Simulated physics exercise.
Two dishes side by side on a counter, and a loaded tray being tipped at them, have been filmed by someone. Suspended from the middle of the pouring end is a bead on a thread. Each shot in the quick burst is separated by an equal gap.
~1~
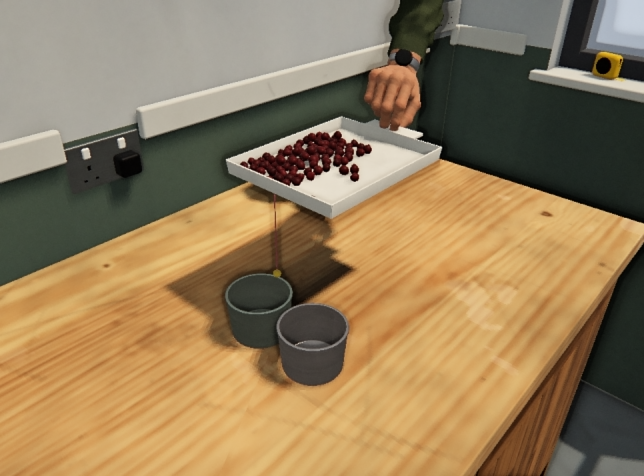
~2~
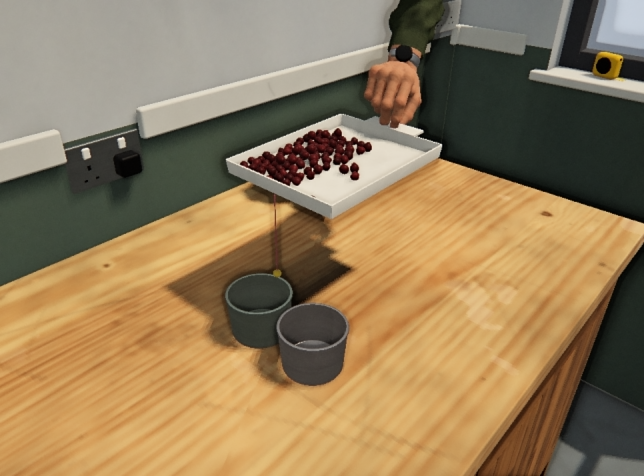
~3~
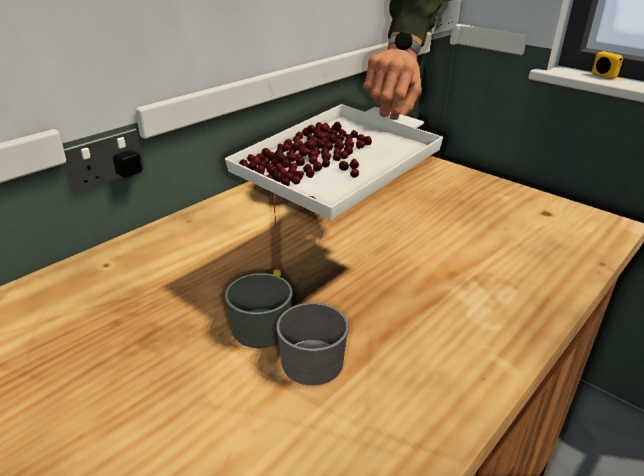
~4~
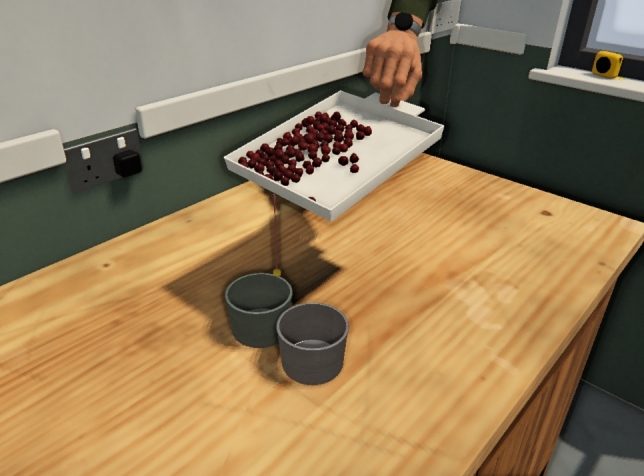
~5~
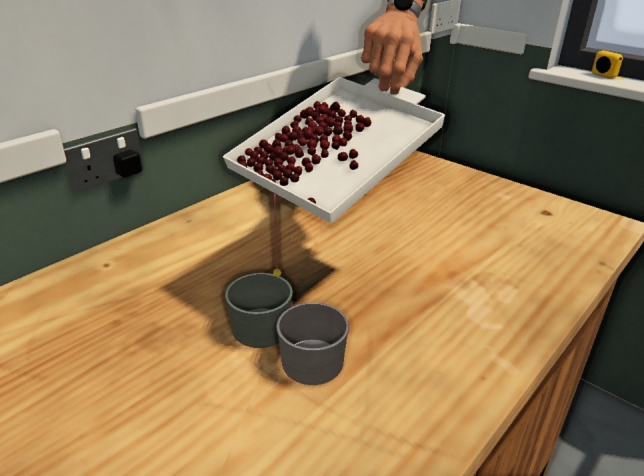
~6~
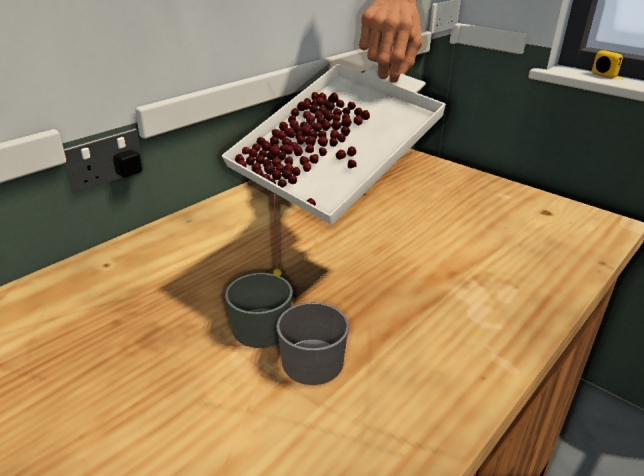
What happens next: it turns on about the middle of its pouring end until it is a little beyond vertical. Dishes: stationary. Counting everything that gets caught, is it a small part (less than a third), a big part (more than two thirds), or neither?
Neither, it is between a third and two thirds.
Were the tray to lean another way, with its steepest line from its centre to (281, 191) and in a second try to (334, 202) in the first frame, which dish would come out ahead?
The first tilt favours the left-side dish and the second favours the right-side dish.
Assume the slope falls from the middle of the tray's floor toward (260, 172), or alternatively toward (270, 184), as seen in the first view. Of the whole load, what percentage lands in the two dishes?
First heading roughly 10 %, second roughly 20 %.
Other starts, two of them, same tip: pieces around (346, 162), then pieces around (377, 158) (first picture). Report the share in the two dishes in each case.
Around 70 percent the first time, around 70 percent the second.
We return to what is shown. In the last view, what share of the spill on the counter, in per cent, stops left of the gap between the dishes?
Roughly 100 percent.
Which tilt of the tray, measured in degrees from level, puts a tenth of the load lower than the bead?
About 115° of tilt.
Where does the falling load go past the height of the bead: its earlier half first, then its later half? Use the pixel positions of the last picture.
Around (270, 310) at first; around (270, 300) after that.
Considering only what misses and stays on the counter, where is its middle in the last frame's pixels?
Somewhere about (211, 376), I'd say.
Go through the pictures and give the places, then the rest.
In the first frame, corners of the pouring end (228, 160) and (332, 204), level; middle of the load (305, 157), dried cherries; left dish (236, 323); right dish (289, 359); bead on its thread (277, 273).
In the second frame, corners of the pouring end (228, 159) and (332, 204), level; middle of the load (305, 156).
In the third frame, corners of the pouring end (227, 158) and (331, 206), tipped barely, lowest at the right corner; middle of the load (304, 152).
In the fourth frame, corners of the pouring end (226, 157) and (330, 208), tipped a little, lowest at the right corner; middle of the load (303, 146).
In the fifth frame, corners of the pouring end (225, 156) and (330, 211), tipped clearly, lowest at the right corner; middle of the load (302, 140).
In the sixth frame, corners of the pouring end (224, 155) and (330, 214), tipped clearly, lowest at the right corner; middle of the load (301, 136), roughly a quarter on the move; left dish (236, 322); right dish (289, 358).
Just after the last frame, tray tipped steeply; almost all on the tray; just a few in the air.
A moment on, tray tipped past a quarter turn; almost all on the tray; just a few in the right dish; just a few in the left dish.
Further on, tray tipped past a quarter turn; roughly a third in the right dish; roughly a quarter in the left dish; roughly half outside both.
When it is over, tray tipped past a quarter turn; roughly a third in the right dish; roughly a quarter in the left dish; roughly half outside both.
